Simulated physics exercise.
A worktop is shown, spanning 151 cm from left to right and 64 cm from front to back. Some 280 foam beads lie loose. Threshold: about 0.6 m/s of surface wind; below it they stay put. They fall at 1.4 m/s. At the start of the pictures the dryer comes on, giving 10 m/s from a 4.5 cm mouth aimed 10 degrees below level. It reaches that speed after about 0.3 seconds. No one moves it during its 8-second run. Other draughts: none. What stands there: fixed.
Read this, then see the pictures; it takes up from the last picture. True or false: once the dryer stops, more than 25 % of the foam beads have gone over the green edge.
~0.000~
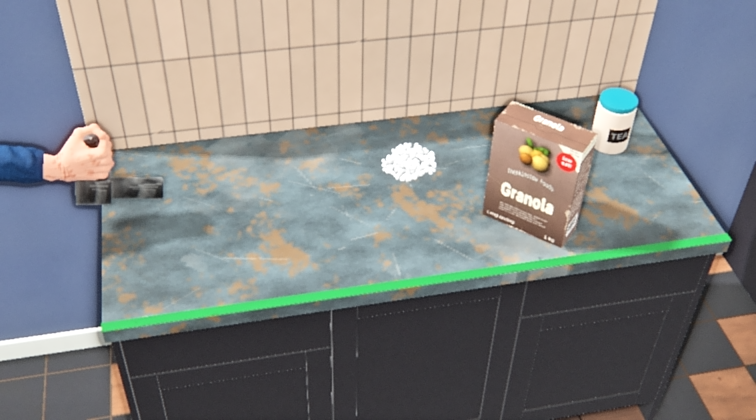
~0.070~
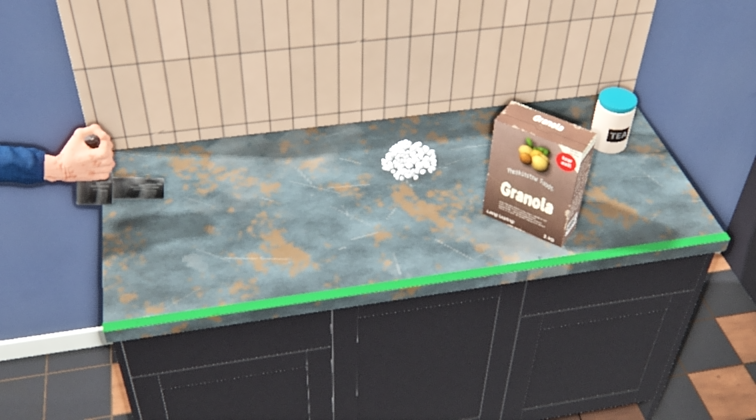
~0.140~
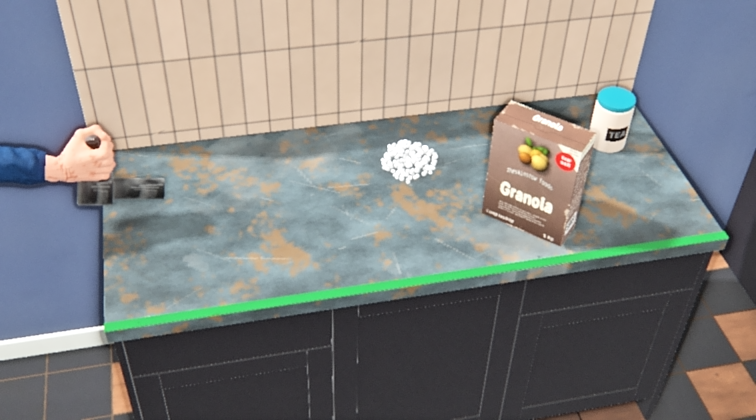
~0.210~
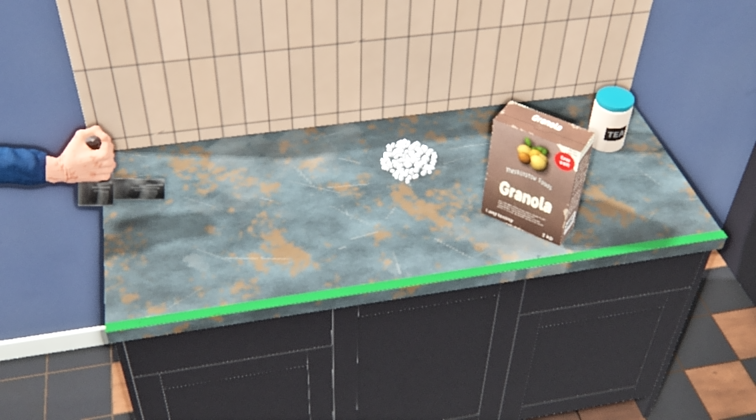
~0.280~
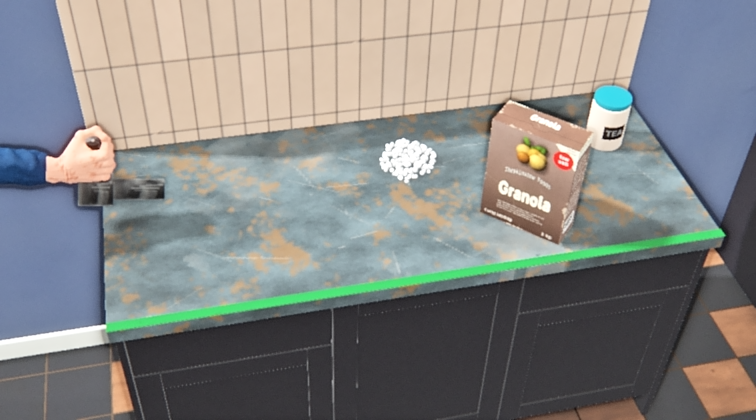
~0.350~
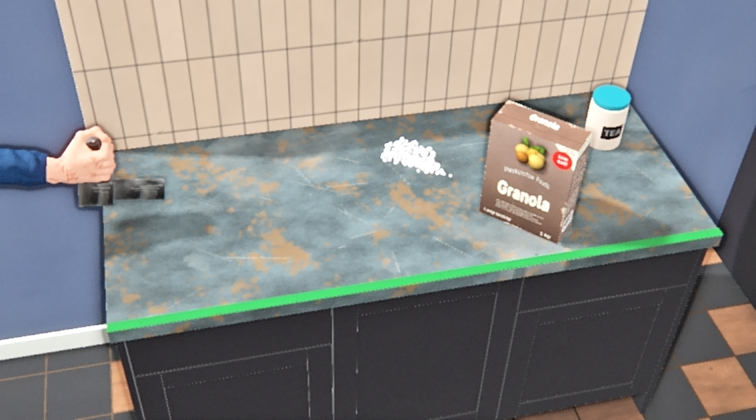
False.
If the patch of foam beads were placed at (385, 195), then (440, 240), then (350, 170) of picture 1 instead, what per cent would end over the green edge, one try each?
It goes 20 %, then 100 %, then 0 %.
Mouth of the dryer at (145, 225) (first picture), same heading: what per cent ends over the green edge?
Then around 0 percent.
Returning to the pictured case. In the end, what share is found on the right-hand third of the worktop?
Roughly 0 %.
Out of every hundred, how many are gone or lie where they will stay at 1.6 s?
I reckon around 100 per cent.
After 1.6 s, 0 % are over the green edge; 98 % have settled or left.
After 2.6 s, 0 % are over the green edge; 100 % have settled or left.
After 4.4 s, 0 % are over the green edge; 100 % have settled or left.
After 8.0 s, at the end, 0 % are over the green edge.
